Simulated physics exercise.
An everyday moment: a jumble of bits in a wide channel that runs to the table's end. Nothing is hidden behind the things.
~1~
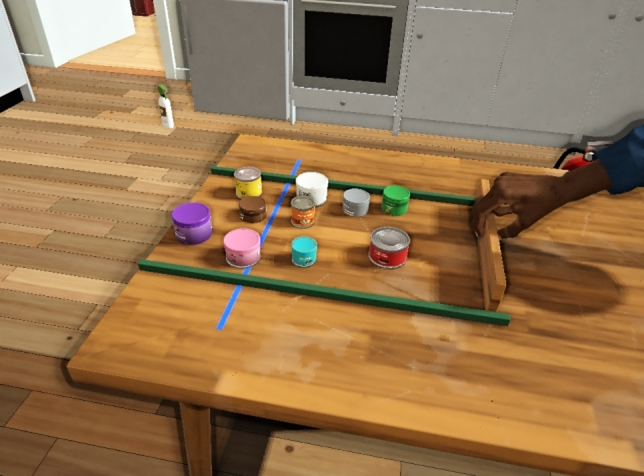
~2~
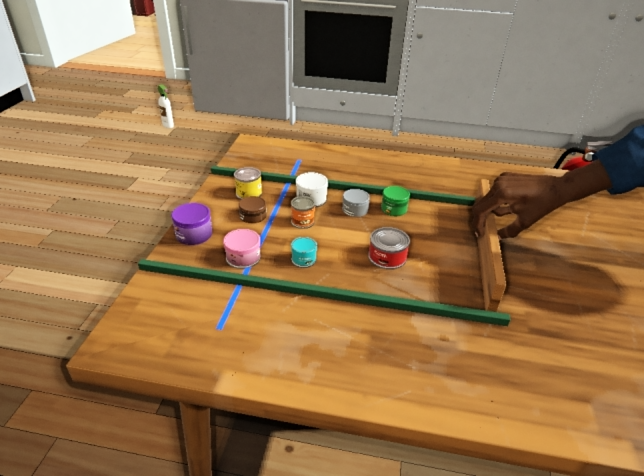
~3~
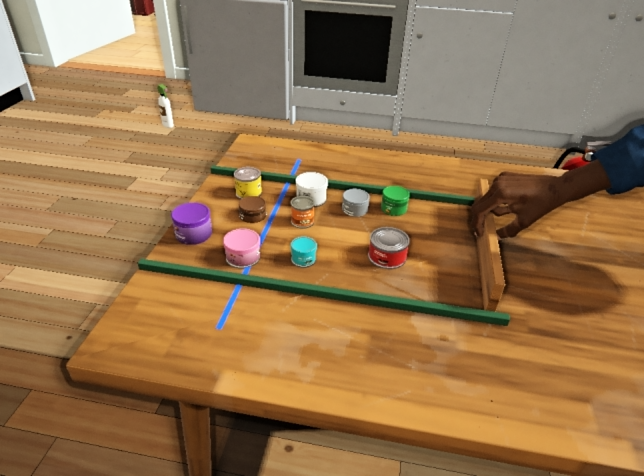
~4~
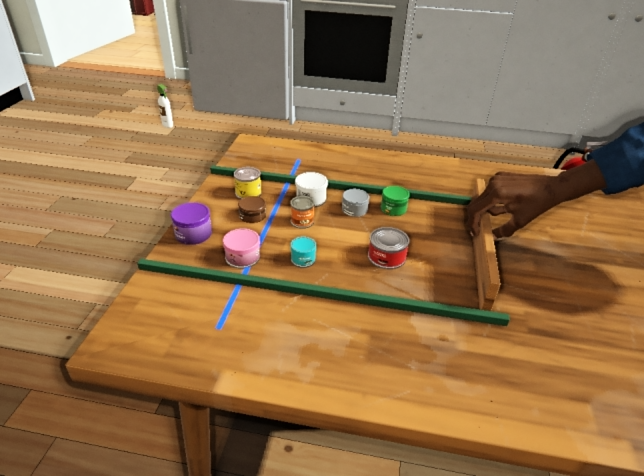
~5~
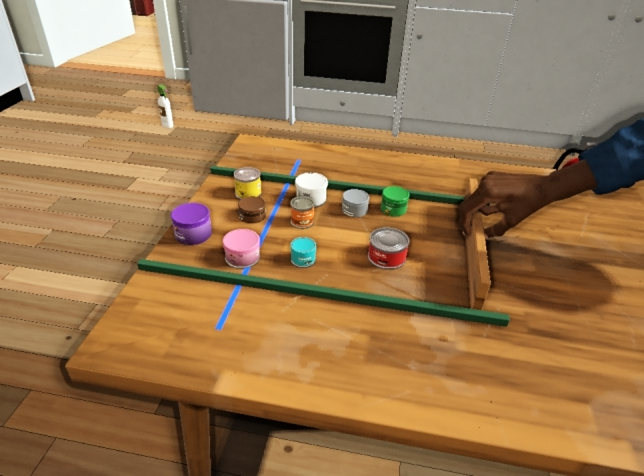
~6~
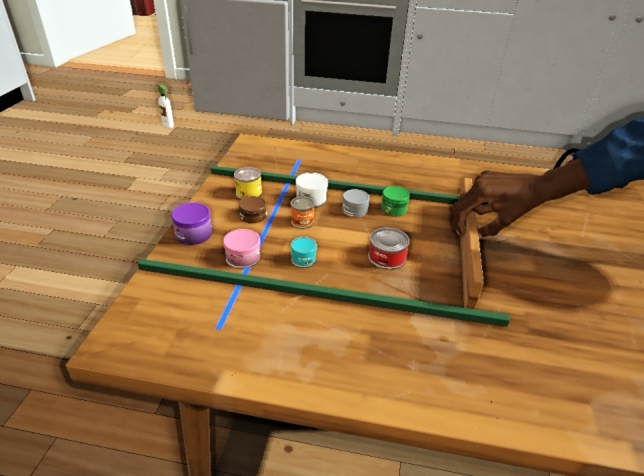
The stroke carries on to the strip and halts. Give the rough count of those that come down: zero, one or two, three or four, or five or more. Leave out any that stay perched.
The number that fall off is zero.
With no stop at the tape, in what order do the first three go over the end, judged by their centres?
In order: The yellow tin, then the purple tub, then the white tin.
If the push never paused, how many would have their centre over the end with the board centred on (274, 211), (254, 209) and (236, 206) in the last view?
Place by place, 0, 0 and 1.
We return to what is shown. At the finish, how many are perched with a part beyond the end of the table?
That would be 0.
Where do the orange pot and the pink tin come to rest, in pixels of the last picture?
The orange pot at (260, 210), the pink tin at (211, 246).
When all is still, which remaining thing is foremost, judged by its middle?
That is the yellow tin.
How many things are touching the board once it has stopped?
5 of them.
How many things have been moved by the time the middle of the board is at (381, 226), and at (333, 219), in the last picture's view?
At the one place 3, at the other 5.
Early on, none off yet; purple tub at rest near (192, 224); yellow tin at rest near (248, 184); brown tub at rest near (253, 210).
Finally, the number that fall off is zero.
